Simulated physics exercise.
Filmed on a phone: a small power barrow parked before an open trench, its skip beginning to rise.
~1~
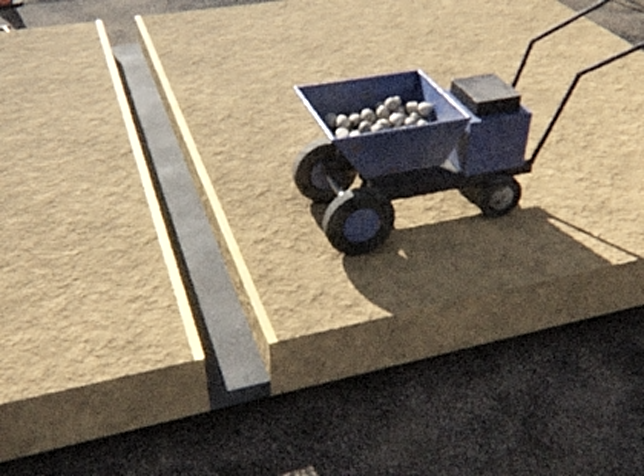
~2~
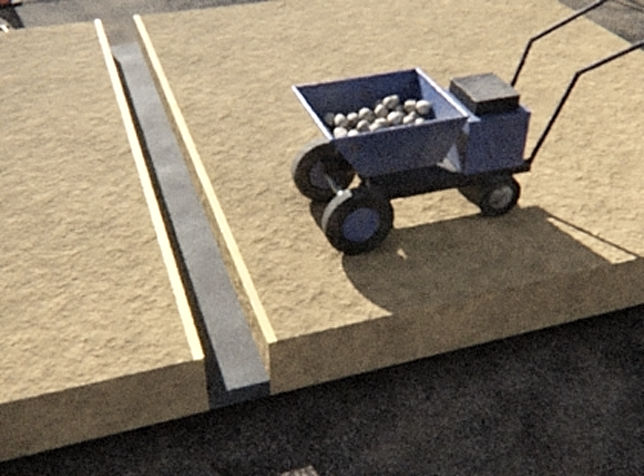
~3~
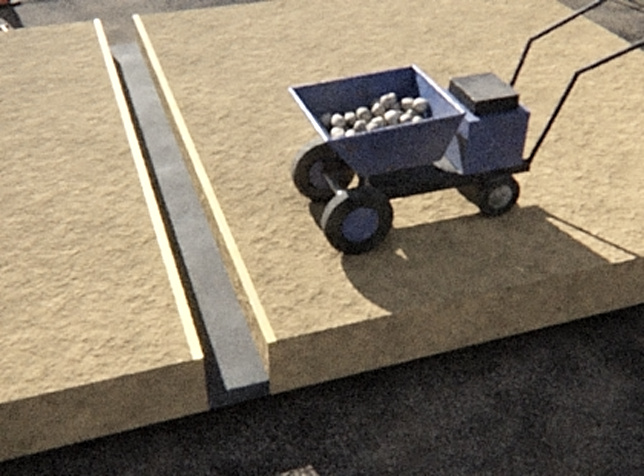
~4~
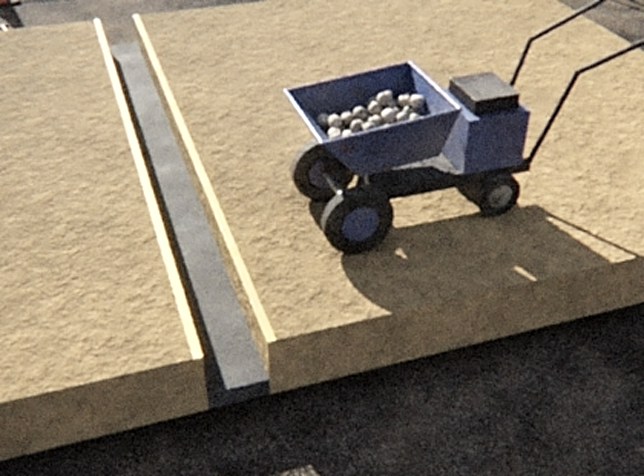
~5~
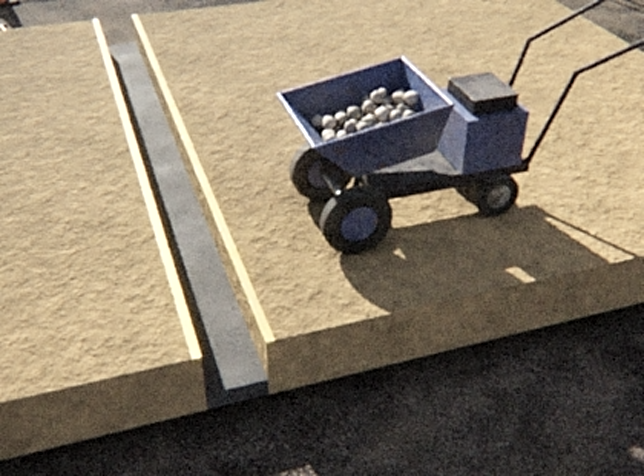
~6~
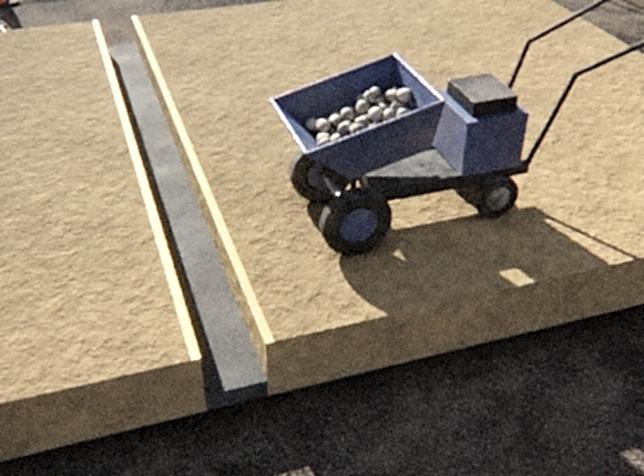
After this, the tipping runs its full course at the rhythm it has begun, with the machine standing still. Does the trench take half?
In the trench: The larger part.
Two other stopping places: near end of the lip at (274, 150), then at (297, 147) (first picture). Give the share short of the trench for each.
Near 0 % and 0 %.
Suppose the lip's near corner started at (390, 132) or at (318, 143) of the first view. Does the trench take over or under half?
The first try: The smaller part. The second: More than half.
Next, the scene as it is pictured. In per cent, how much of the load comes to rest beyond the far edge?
Roughly 0 in a hundred.
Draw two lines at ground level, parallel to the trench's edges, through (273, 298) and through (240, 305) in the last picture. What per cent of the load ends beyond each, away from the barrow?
About 100 and 90 per cent.
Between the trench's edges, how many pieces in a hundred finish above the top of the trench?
Some 0 per cent.
Soon, skip tipped steeply; all in the skip.
A while on, skip tipped steeply; nearly all in the skip; a small part short of the trench; a stray few falling.
Towards the end, skip tipped right over; a small part in the skip; a small part short of the trench; most in or heaped over the trench.
Finally, skip tipped right over; all in or heaped over the trench; none beyond it.
